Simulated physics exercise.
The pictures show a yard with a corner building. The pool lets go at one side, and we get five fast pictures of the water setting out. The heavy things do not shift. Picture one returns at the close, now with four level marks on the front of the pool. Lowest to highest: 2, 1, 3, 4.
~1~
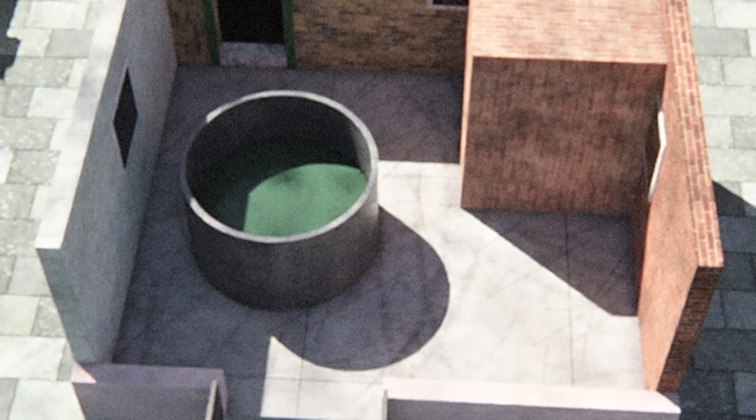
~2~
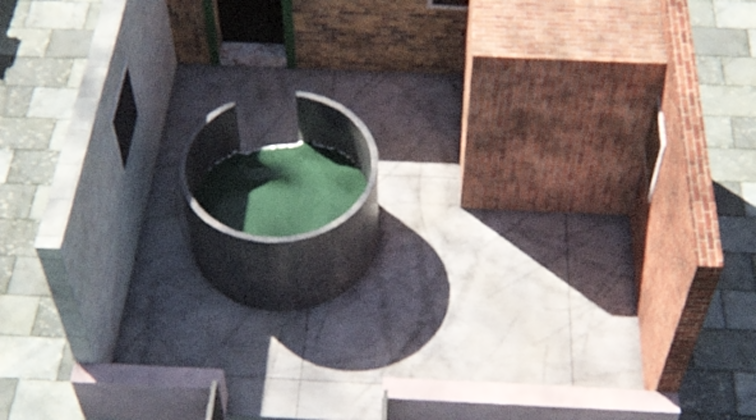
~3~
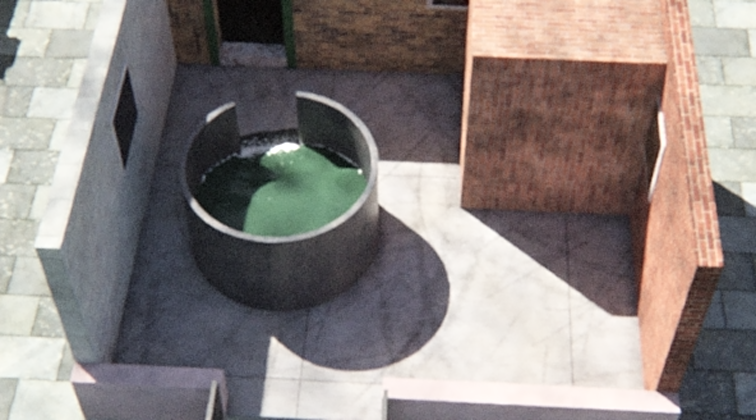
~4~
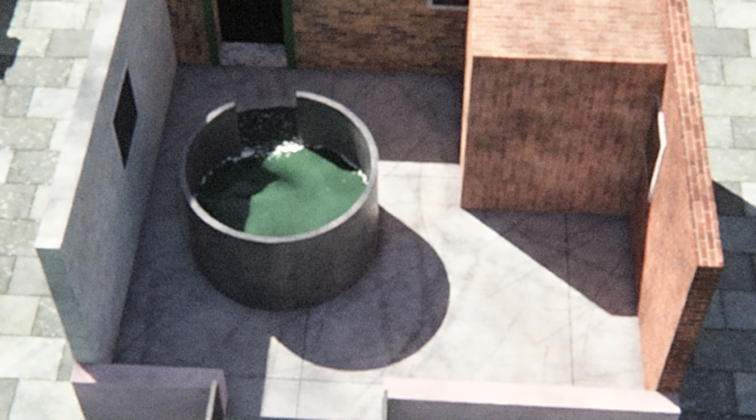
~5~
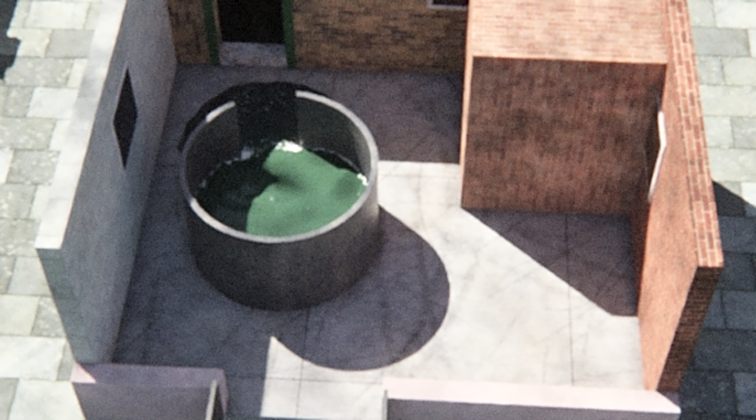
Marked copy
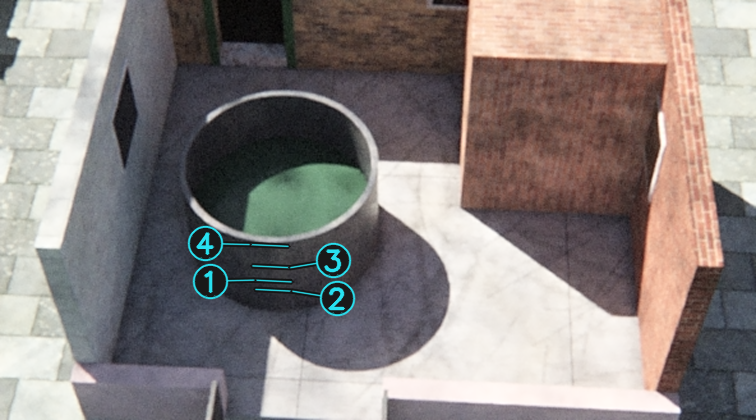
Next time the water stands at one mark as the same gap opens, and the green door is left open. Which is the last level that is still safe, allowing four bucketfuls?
That is line 2.
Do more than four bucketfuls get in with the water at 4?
Yes.
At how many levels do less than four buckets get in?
One.
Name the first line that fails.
Line 1.
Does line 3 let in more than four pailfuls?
Yes.
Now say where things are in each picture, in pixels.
The first frame shows water in the pool at rest, its middle at (283, 203); foot of the green doorway at (254, 66); open gate at (303, 371).
In the second frame, water covers 1 % of the ground, its front hidden from here.
In the third frame, water covers 3 % of the ground, its front hidden from here.
In the fourth frame, water covers 6 % of the ground, its front hidden from here.
In the fifth frame, water covers 12 % of the ground, its front hidden from here.
In cyan, 1 at (272, 281); 2 at (273, 290); 3 at (271, 266); 4 at (268, 245); from the bottom up 2, 1, 3, 4.
Choosing 1, about 10 bucketfuls get in.
Choosing 2, a splash gets over, under a bucket.
Choosing 3, dozens of bucketfuls pour in.
Choosing 4, dozens of bucketfuls pour in.
